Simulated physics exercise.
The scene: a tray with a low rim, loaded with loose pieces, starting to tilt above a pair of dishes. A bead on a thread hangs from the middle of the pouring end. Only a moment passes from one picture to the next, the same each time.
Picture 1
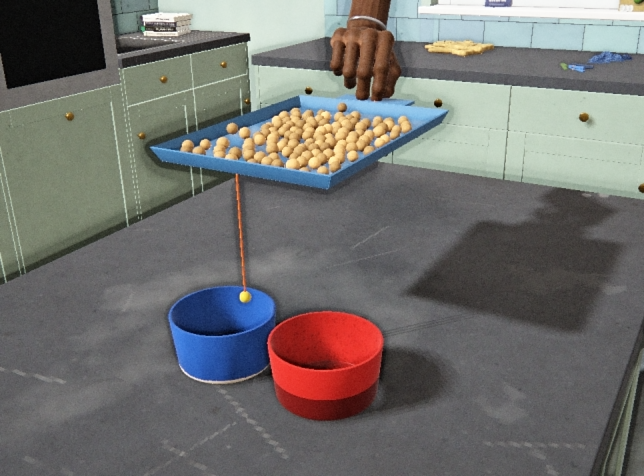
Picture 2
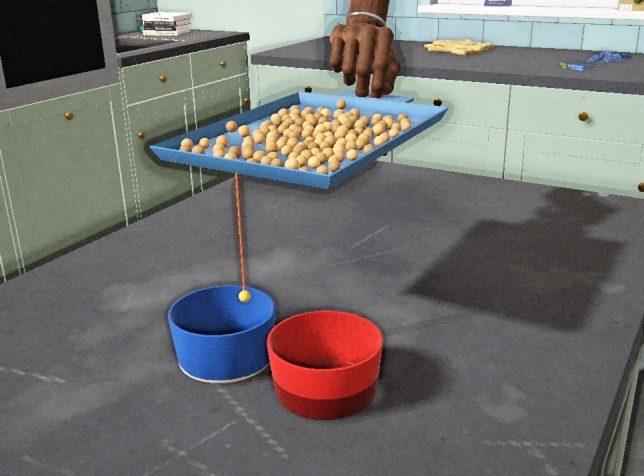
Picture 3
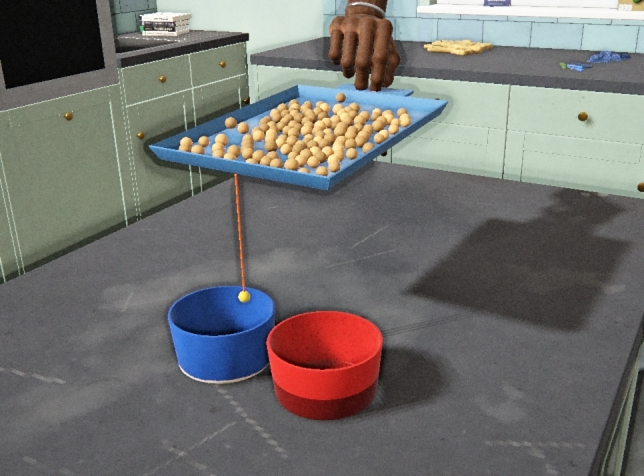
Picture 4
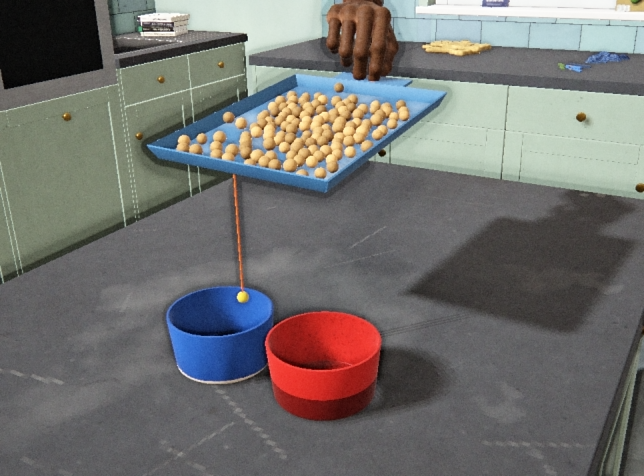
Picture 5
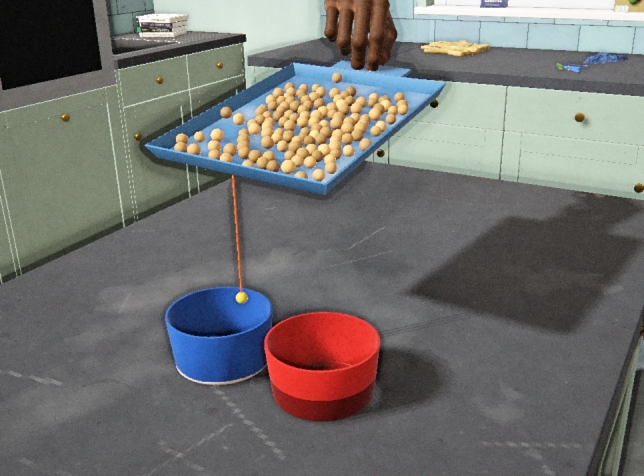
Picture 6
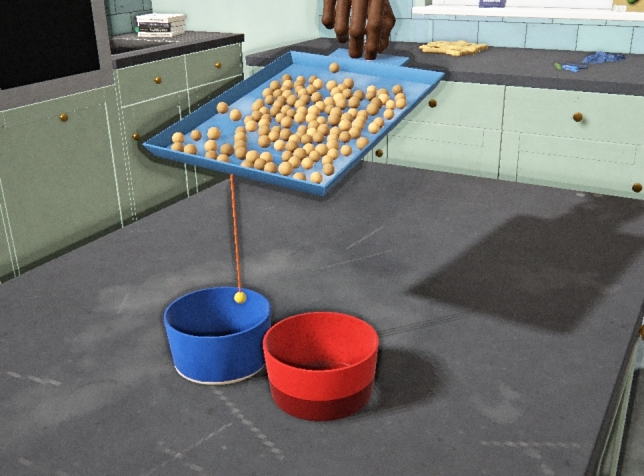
Blue tray of round wooden beads tilting slightly toward its front right corner above blue and red dishes, a hand behind it.
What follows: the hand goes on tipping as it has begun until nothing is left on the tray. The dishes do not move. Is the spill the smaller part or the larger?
Caught overall: The larger part.
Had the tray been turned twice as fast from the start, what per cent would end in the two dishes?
Some 40 per cent.
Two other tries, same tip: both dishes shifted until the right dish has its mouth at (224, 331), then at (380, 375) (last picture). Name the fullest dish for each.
The first try: The right one. The second: The dish on the left.
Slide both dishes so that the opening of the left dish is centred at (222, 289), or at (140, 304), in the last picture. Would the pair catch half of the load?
One: The smaller part. Two: Below a half.
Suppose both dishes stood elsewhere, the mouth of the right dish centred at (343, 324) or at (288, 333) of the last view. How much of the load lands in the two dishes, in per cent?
The first gives 10 %, the second 60 %.
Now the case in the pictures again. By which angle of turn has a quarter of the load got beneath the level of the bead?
At some 55 degrees.
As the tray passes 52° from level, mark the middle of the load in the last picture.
Roughly at (283, 182).
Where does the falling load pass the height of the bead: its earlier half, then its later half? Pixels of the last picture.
First near (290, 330), later near (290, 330).
Soon, tray tipped steeply; about two thirds on the tray; about a quarter in the right dish; a stray few outside both; about a quarter in the air.
A while on, tray tipped right over; about two thirds in the right dish; a small part in the left dish; about a quarter outside both; a stray few in the air.
Towards the end, tray tipped past a quarter turn; about two thirds in the right dish; a small part in the left dish; about a quarter outside both.
Finally, tray tipped past a quarter turn; about two thirds in the right dish; a small part in the left dish; about a quarter outside both.
